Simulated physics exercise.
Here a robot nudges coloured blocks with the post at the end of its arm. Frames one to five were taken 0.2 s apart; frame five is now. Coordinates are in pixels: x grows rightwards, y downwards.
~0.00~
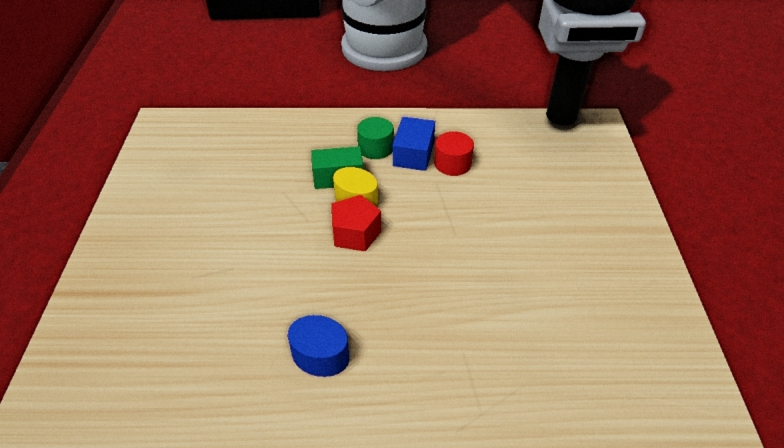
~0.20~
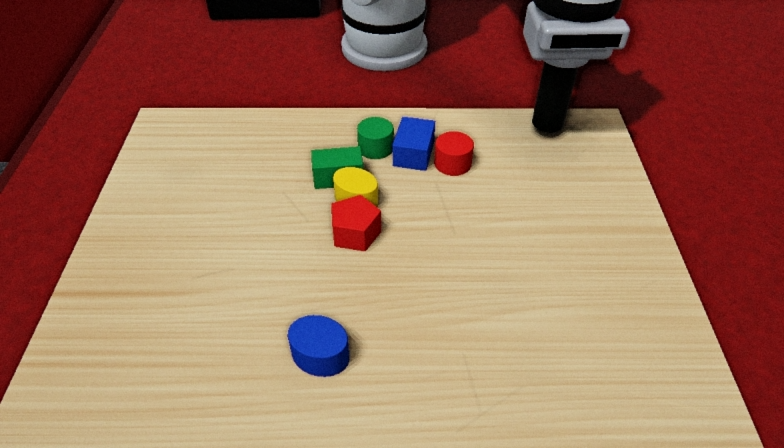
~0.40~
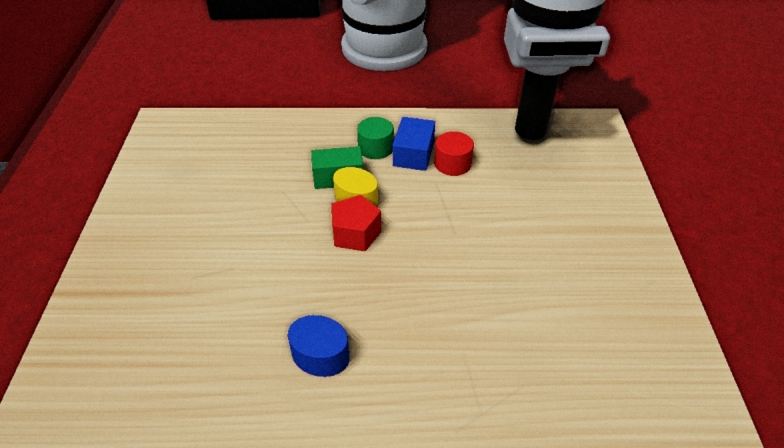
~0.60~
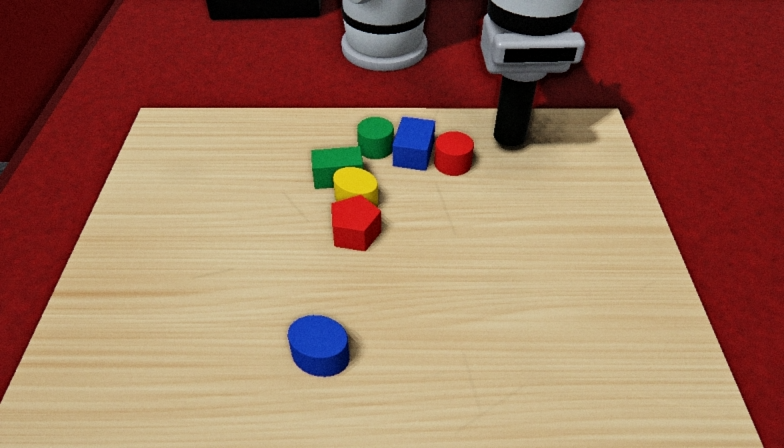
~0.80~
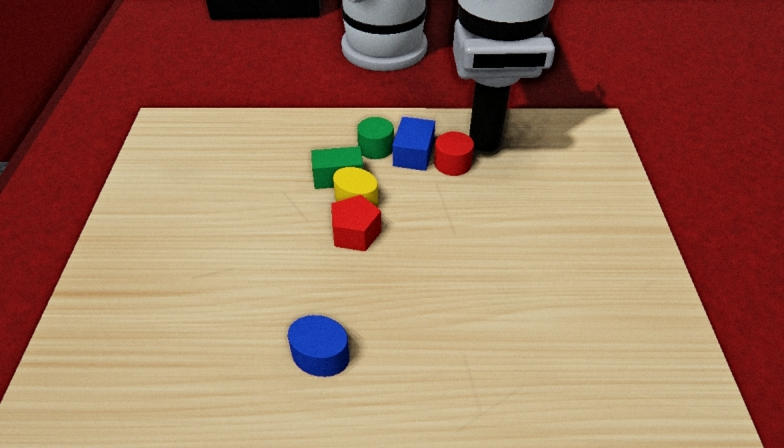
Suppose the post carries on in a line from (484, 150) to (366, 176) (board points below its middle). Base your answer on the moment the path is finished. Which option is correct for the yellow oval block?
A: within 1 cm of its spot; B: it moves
Correct choice: A.
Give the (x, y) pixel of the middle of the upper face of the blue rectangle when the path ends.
By then it is at (359, 132).
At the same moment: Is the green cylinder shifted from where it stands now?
I'd say yes.
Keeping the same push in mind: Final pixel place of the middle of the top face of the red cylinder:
Around pixel (411, 170).
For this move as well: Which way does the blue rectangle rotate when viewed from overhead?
Spins clockwise.
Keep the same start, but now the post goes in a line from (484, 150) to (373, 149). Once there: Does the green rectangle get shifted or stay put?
It shifts.
What follows on the original path. One third of the way, post (446, 150); blue rectangle (409, 133), turned 20° clockwise; red cylinder (430, 157).
Two thirds of the way, post (405, 159); green rectangle (333, 158); green cylinder (348, 121); blue rectangle (375, 135), turned 25° clockwise; red cylinder (412, 170).
At the end, post (366, 168); green rectangle (319, 159), turned 30° anticlockwise; yellow oval block not moved; green cylinder (338, 114); blue rectangle (359, 132), turned 50° clockwise; red cylinder (411, 170).
